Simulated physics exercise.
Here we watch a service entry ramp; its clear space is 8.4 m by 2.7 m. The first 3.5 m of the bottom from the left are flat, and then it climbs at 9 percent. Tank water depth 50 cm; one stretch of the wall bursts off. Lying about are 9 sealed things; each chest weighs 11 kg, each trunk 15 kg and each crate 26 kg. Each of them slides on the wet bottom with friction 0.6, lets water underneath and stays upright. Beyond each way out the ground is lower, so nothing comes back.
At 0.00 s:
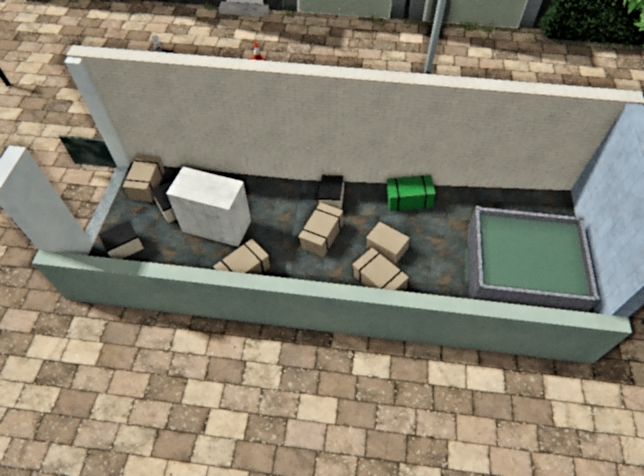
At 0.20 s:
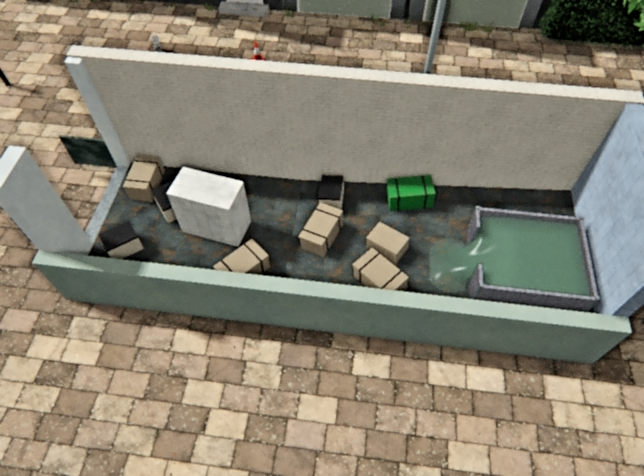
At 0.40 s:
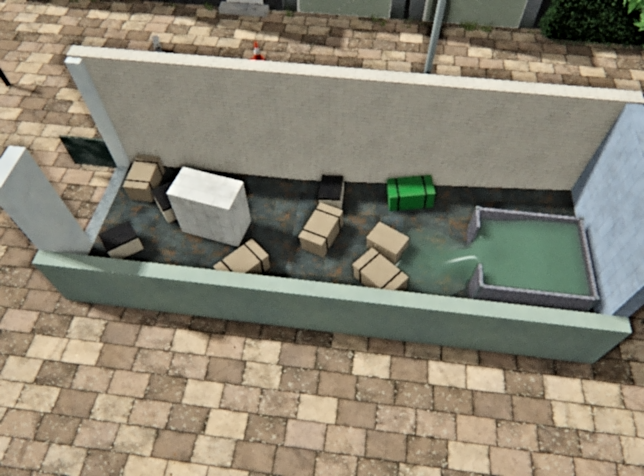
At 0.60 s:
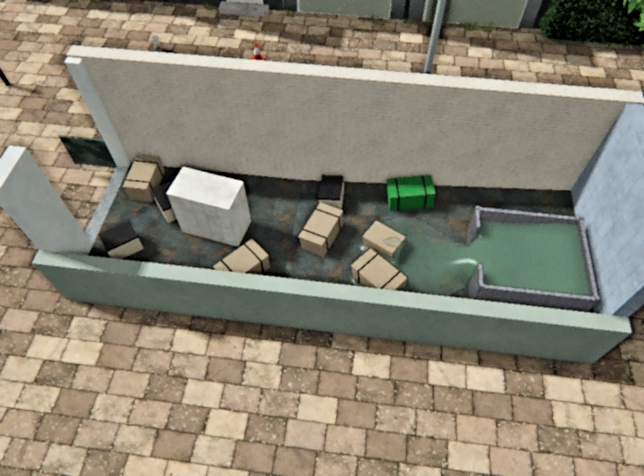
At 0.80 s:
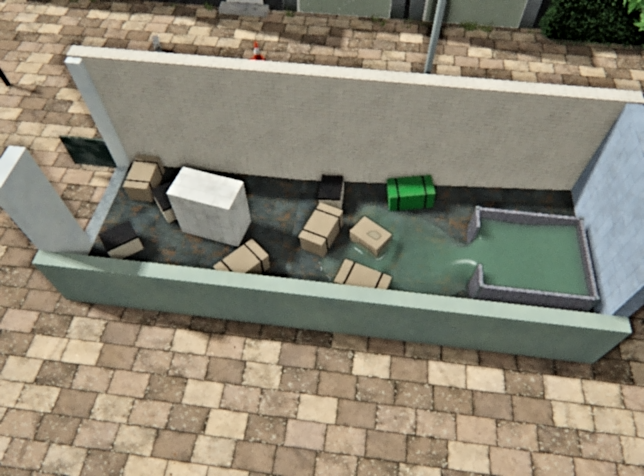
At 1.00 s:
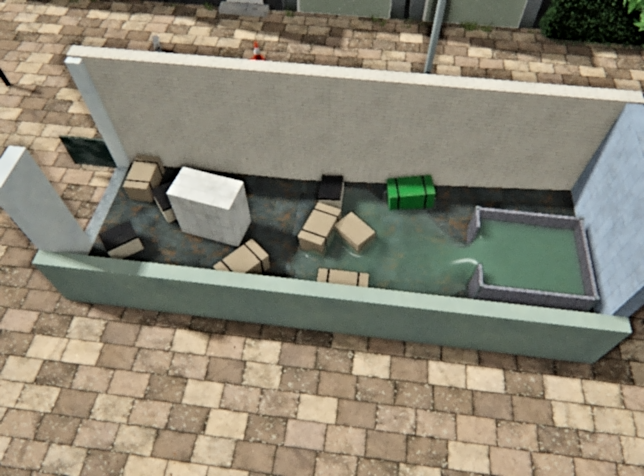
Water pouring from a broken-walled tank across a walled ramp, pushing two cardboard-coloured crates leftward while the green trunk stays still.
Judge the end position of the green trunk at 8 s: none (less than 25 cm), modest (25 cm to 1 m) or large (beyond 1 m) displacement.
Displacement: Tiny.
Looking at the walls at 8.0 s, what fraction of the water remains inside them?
About 62 in a hundred parts of the water.
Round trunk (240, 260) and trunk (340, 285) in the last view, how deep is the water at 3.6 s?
First roughly 8 cm, second roughly 16 cm.
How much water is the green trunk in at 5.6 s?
0 cm or so.
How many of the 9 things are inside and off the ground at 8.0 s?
Answer: 3.
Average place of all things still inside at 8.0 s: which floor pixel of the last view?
Roughly at (266, 207).
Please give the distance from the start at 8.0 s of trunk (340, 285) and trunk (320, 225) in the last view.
In turn they sit 450 cm and 140 cm away.
After 1.6 s the green trunk is near (413, 186), 0.0 m from its start, aground; 0 of 9 are out; 1 afloat.
After 3.6 s the green trunk is near (413, 186), 0.0 m from its start, aground; 1 of 9 are out; 6 afloat.
After 5.6 s the green trunk is near (413, 186), 0.0 m from its start, aground; 4 of 9 are out; 3 afloat.
After 8.0 s the green trunk is near (413, 186), 0.0 m from its start, aground; 4 of 9 are out; 3 afloat.
